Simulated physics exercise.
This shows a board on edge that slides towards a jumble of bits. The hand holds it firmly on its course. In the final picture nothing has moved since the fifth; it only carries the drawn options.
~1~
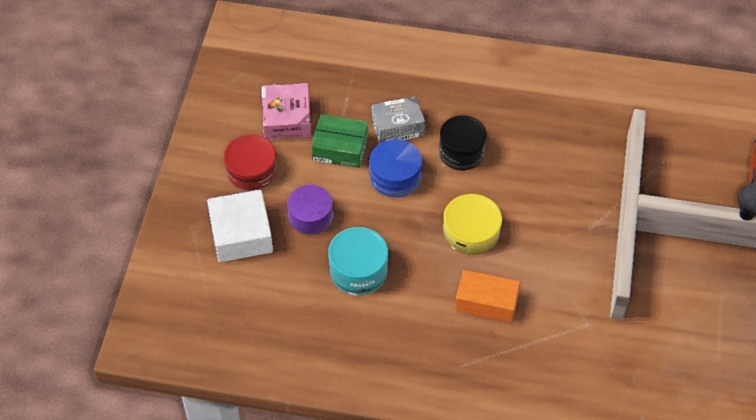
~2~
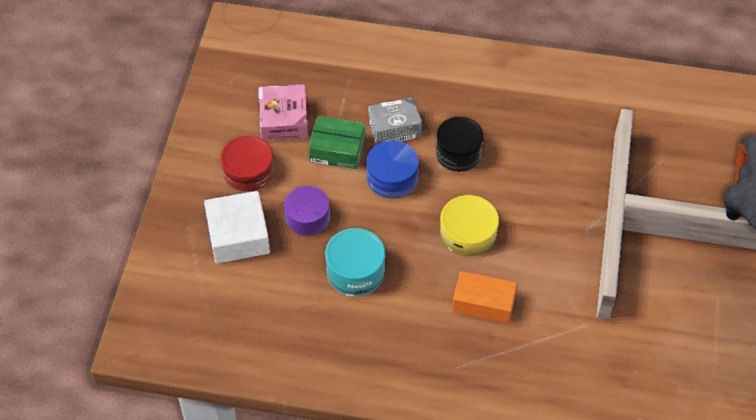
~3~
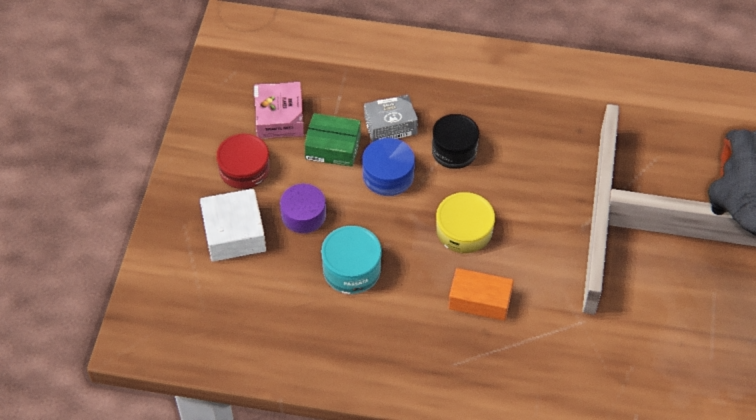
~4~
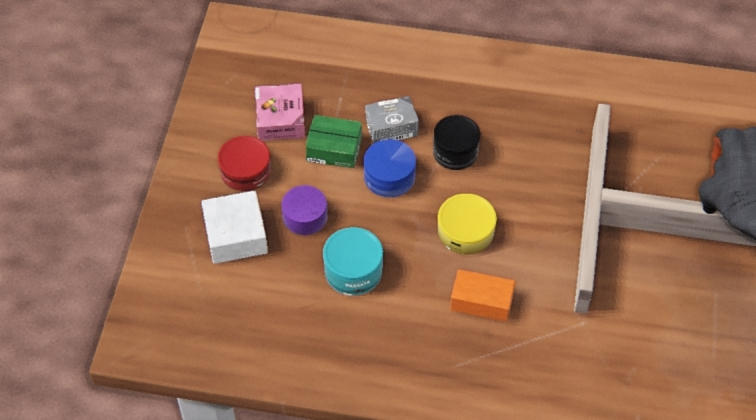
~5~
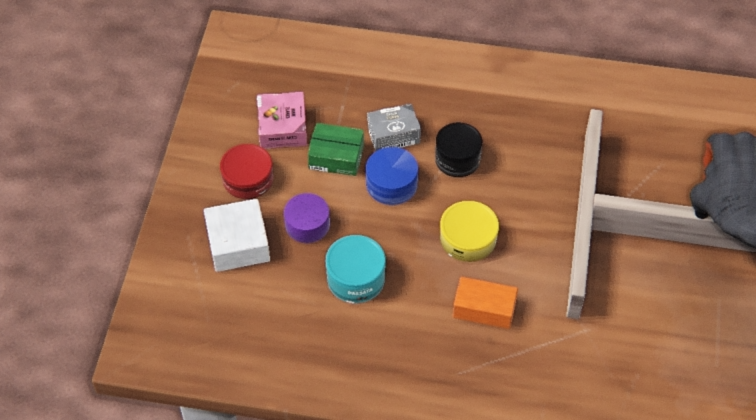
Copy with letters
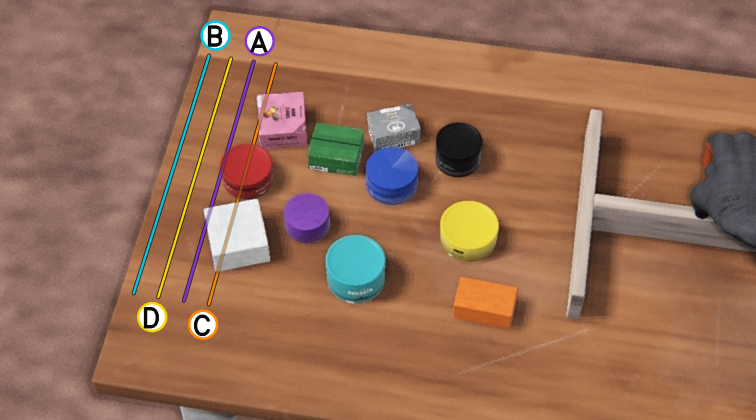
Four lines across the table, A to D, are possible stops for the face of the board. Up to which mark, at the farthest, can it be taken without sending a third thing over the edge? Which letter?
The farthest such stop is C.
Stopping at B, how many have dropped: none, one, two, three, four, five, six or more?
By then, six or more.
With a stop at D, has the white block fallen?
Yes.
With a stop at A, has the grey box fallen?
No.
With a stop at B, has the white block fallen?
Yes.
On the copy, A at (221, 174); B at (174, 167); C at (244, 177); D at (197, 170).
On C. First, board (463, 181); orange block (416, 310); black jar (440, 148).
Then, board (341, 164); pink packet (244, 102); white block (215, 237).
Finally, board (247, 151); white block over the edge; purple pot (158, 189); one fallen.
By contrast, A drops four; B drops nine; D drops four.
